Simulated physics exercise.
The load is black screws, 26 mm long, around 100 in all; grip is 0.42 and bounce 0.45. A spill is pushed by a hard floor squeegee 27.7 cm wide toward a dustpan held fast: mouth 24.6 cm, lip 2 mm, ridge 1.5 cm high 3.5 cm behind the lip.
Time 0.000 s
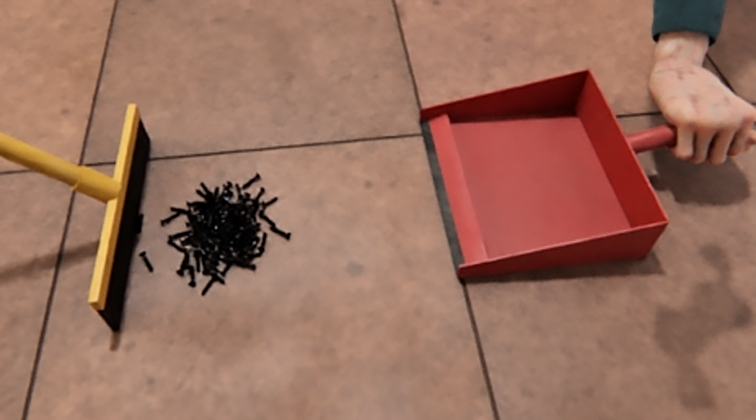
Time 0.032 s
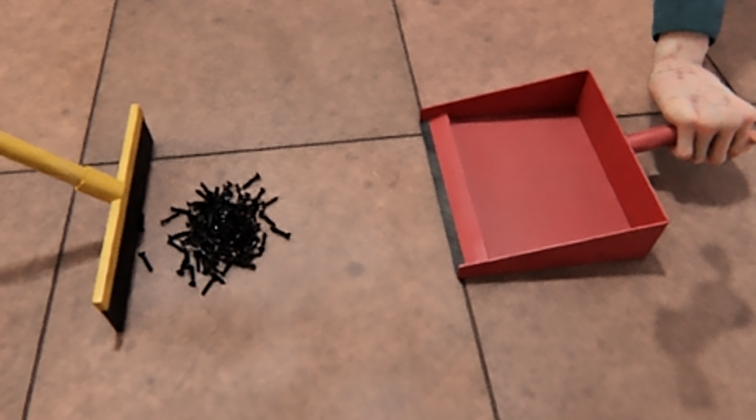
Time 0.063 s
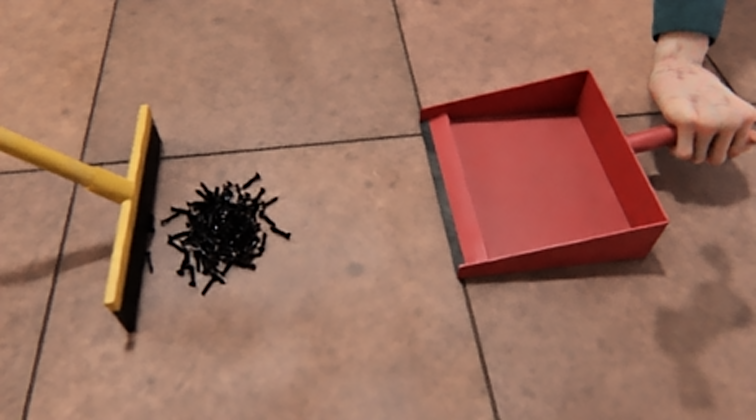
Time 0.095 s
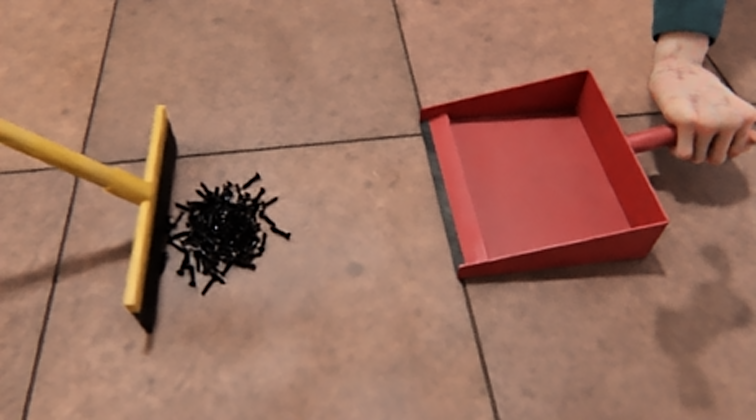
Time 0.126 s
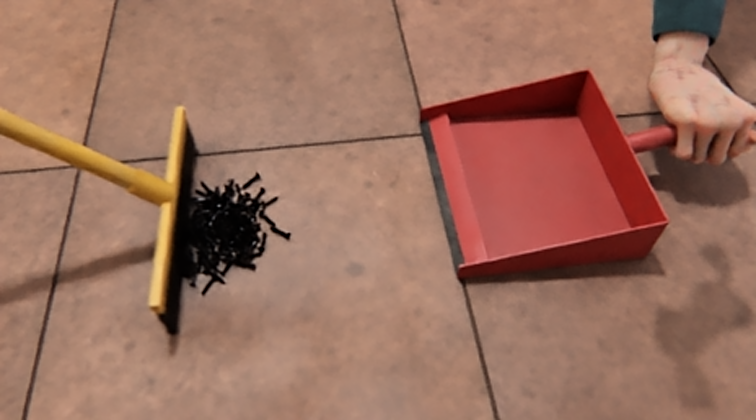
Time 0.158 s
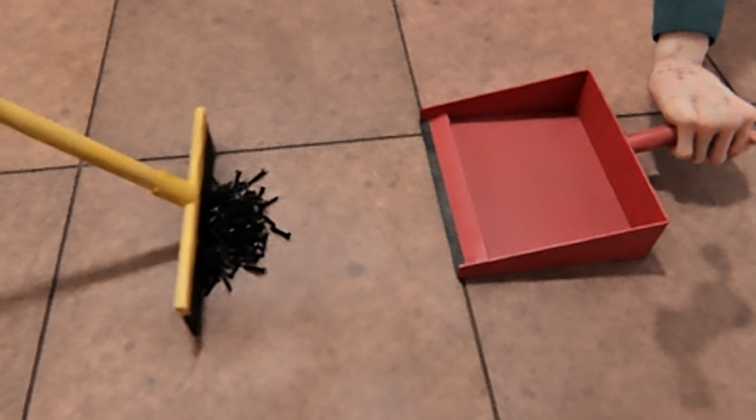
A bare hand with a dark teal sleeve grips the handle of a red dustpan at the right, seen from above at an angle on a brownish-pink tiled floor. A loose pile of black screws lies left of the pan, beside a yellow-handled squeegee with a black blade. The squeegee slides right, meets the pile and bunches the screws slightly, while pan and camera stay still.
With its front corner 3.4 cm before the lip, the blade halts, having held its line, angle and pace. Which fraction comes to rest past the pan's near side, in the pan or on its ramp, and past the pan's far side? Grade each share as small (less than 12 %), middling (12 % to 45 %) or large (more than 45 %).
Near side - middling, pan - middling, far side - small.
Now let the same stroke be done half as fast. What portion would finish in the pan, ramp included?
About 20 %.
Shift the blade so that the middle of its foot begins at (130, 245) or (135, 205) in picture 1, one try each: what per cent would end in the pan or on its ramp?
Some 25 and 25 per cent.
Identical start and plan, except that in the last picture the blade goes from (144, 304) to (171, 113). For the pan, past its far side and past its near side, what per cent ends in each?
Split: Pan = 20, far = 0, near = 5.
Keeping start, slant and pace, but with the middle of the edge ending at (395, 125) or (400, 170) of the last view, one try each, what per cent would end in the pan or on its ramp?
Some 20 and 35 per cent.
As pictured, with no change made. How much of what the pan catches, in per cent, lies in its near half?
About 80 percent of it.
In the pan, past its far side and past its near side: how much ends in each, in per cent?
Near side 15 %, pan 20 %, far side 0 %.
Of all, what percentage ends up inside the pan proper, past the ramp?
About 5 %.
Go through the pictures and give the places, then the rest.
Blade from (98, 304) to (135, 113), moved 0.0 cm, 0 of the pieces shifted so far; middle of the pieces at (222, 229); pan at (538, 182), in the first picture.
Blade from (102, 305) to (138, 113), moved 0.4 cm, 0 of the pieces shifted so far; middle of the pieces at (222, 229), in the second picture.
Blade from (113, 305) to (147, 114), moved 1.6 cm, 1 of the pieces shifted so far; middle of the pieces at (222, 229), in the third picture.
Blade from (133, 306) to (163, 114), moved 3.6 cm, 4 of the pieces shifted so far; middle of the pieces at (222, 229), in the fourth picture.
Blade from (158, 308) to (182, 115), moved 6.0 cm, 21 of the pieces shifted so far; middle of the pieces at (222, 229), in the fifth picture.
Blade from (183, 309) to (202, 116), moved 8.5 cm, 96 of the pieces shifted so far; middle of the pieces at (235, 224); pan at (538, 182). The blade's pace is about 0.79 m/s, heading 11 degrees towards the viewer's side, in the sixth picture.
After 0.32 s, middle of the blade 16 cm from the lip; 0 % over the lip, far side 0 %, near side 5 %.
After 0.43 s, middle of the blade 7 cm from the lip; 0 % over the lip, far side 0 %, near side 10 %.
Then, at 0.68 s, middle of the blade 4 cm from the lip; 25 % over the lip, far side 0 %, near side 15 %.
At rest (1.0 s), near side 15 %, pan 20 %, far side 0 %, in front of the lip or behind the blade 60 %.
